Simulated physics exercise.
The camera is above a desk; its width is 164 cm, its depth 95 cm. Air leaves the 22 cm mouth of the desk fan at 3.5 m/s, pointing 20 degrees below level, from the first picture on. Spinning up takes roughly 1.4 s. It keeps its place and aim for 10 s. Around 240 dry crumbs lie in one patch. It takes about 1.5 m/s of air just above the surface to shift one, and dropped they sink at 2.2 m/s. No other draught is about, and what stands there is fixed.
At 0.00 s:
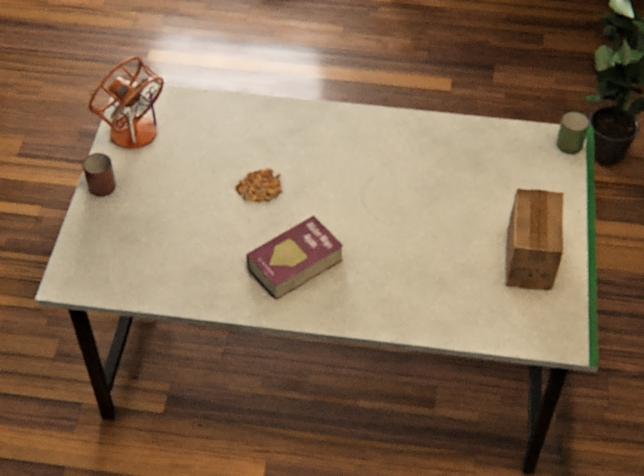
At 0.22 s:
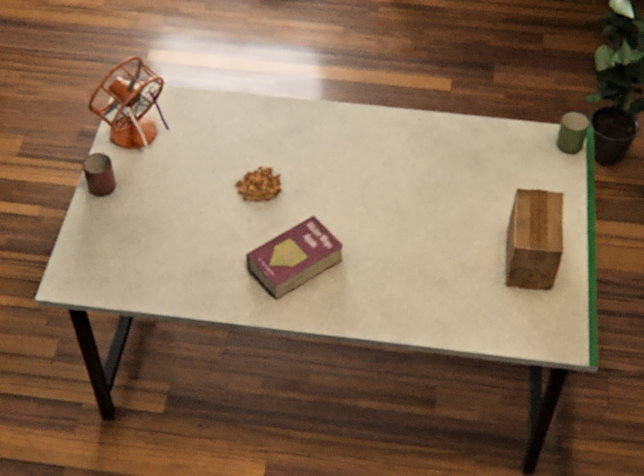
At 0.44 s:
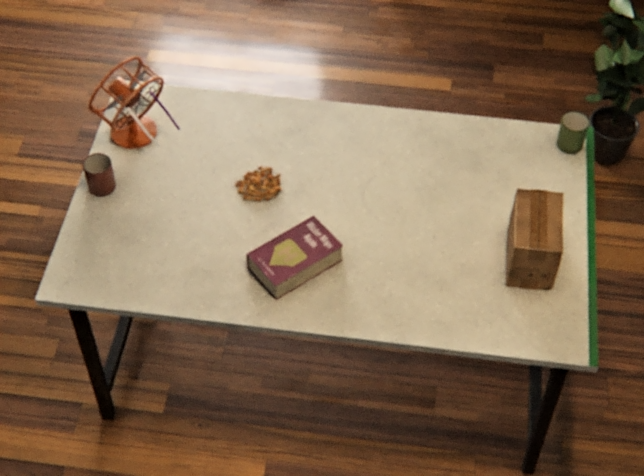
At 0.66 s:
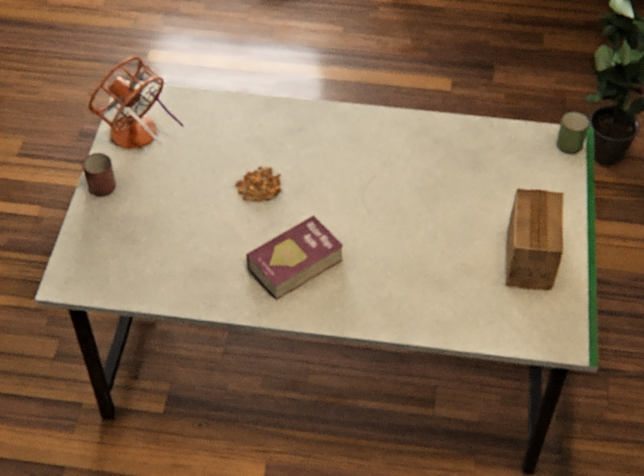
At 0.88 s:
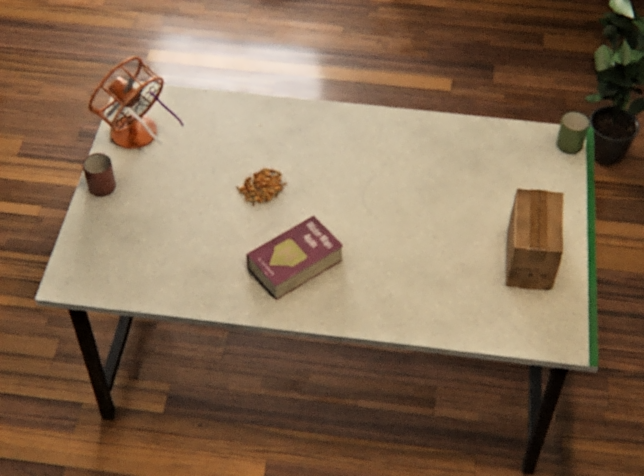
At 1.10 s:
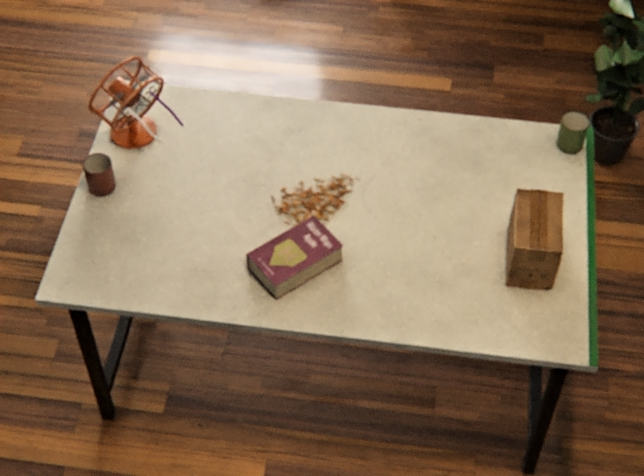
At first a small heap of dry crumbs sits undisturbed on a pale desk, between an orange desk fan, a book and a cardboard box. The heap then flattens and loosens slightly, and finally all the crumbs shift a short way right, spreading into a scattered patch just above the book.
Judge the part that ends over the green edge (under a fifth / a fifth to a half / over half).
The share over the green edge is from a fifth to a half.
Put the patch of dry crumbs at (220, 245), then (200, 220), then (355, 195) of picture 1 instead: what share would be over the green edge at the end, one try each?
In that order: 0 %, 0 %, 80 %.
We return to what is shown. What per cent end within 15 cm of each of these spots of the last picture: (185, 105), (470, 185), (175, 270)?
In turn about 0 %, 0 %, 0 %.
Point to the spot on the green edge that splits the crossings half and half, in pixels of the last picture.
At about (595, 205).
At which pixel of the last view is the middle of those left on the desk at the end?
Near (506, 252).
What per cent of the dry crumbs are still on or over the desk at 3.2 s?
Near 30 %.
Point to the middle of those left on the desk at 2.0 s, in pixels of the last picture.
Near (506, 252).
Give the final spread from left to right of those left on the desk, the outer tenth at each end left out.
Roughly 10 cm.
After 2.0 s the count stands so, 25 % are over the green edge; the middle of those still in play is near (506, 252).
After 3.2 s the count stands so, 34 % are over the green edge; the middle of those still in play is near (506, 252).
After 5.5 s the count stands so, 35 % are over the green edge; the middle of those still in play is near (506, 252).
After 10.0 s, at the end, 37 % are over the green edge; the middle of those still in play is near (506, 252).
